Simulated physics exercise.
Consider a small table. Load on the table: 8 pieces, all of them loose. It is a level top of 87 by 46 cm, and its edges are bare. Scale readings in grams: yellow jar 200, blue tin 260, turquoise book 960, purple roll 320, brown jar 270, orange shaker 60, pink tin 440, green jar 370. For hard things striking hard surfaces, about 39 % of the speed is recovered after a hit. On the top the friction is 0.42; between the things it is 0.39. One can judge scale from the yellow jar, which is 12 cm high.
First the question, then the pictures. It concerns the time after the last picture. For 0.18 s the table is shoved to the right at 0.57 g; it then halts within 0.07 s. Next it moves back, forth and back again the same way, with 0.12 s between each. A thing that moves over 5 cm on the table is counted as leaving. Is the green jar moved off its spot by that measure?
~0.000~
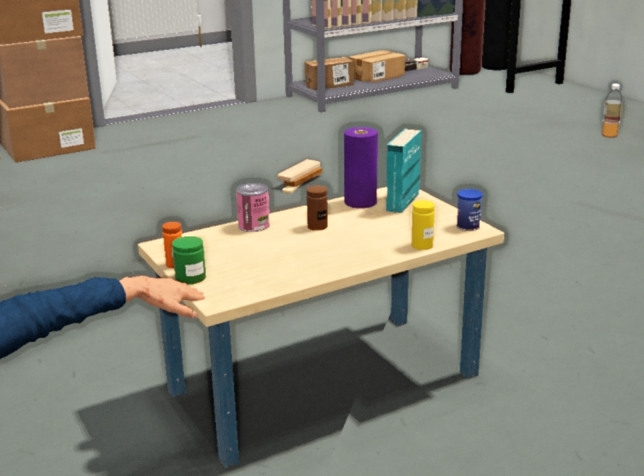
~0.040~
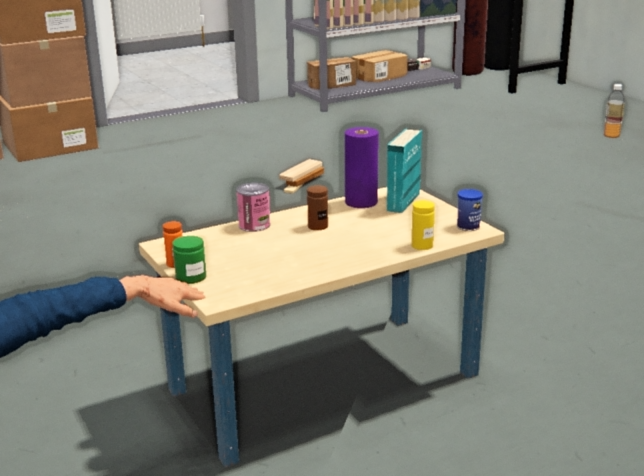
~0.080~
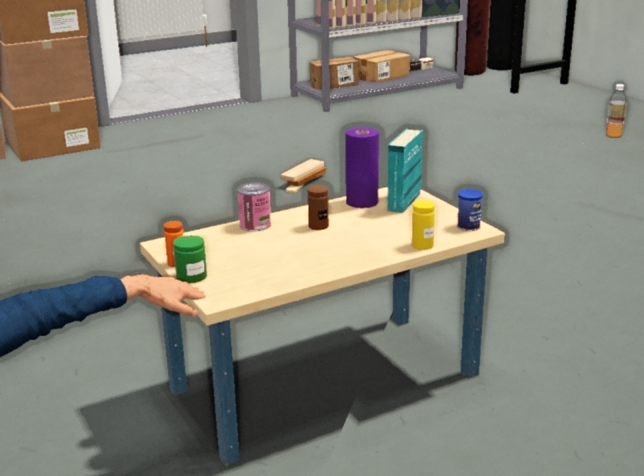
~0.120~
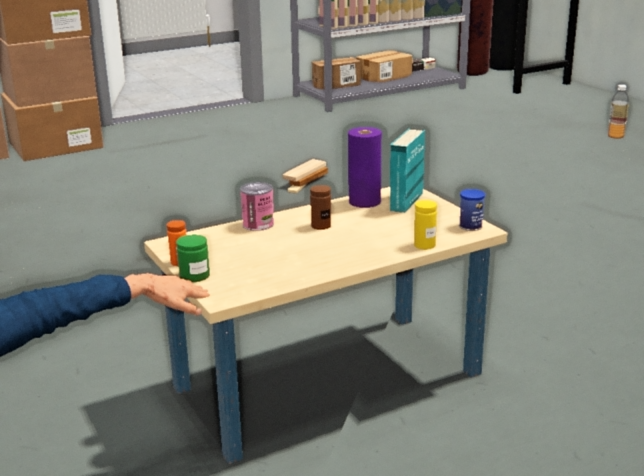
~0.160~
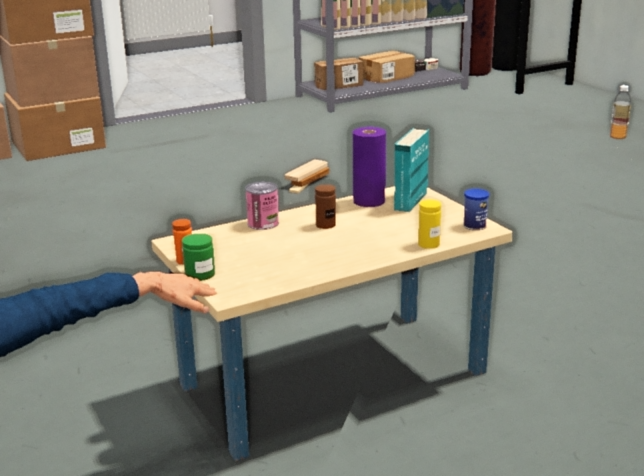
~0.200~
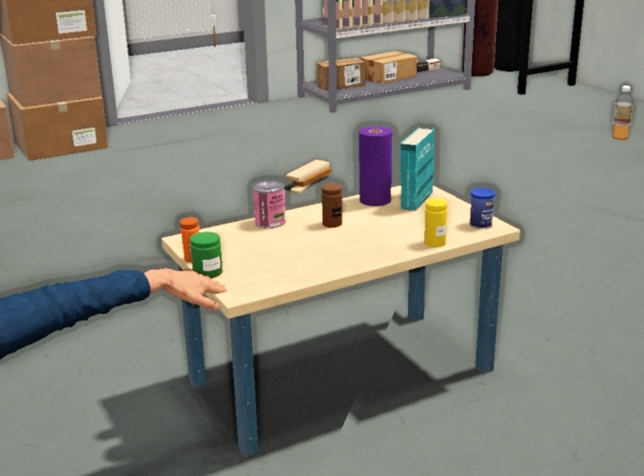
No, it remains where it was.
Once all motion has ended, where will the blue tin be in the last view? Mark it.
Its middle comes to rest around (556, 334).
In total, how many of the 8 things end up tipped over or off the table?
So, 5 in all.
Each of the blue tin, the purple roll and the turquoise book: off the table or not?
Well, the blue tin does come off, the purple roll does not come off, and the turquoise book does come off.
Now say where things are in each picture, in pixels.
In the first frame, green jar (189, 260); yellow jar (423, 225).
In the second frame, turquoise book (404, 171); purple roll (361, 168).
In the third frame, brown jar (318, 208); orange shaker (175, 244).
In the fourth frame, table along by 1 cm; pink tin (257, 206); yellow jar (426, 225).
In the fifth frame, table along by 3 cm; blue tin (476, 210); turquoise book (412, 170).
In the sixth frame, table along by 5 cm; green jar (207, 255); purple roll (375, 166).
After 0.50 s, table along by 11 cm; green jar slid 3 cm near (244, 246); orange shaker on its side; turquoise book leaning 32°.
After 0.90 s, table along by 3 cm; blue tin and turquoise book now off the table; orange shaker on its side; purple roll leaning 8°.
After 1.10 s, table along by 13 cm; orange shaker on its side; purple roll leaning 10°; yellow jar leaning 3°.
After 1.40 s, table along by 1 cm; green jar slid 5 cm near (213, 254); purple roll on its side; orange shaker on its side.
At rest (2.2 s), off the table, blue tin and turquoise book; tipped over on the table, yellow jar, purple roll and orange shaker; the other 3 in place, give or take 5 cm. Seen from the same camera at the end, green jar near (194, 258).
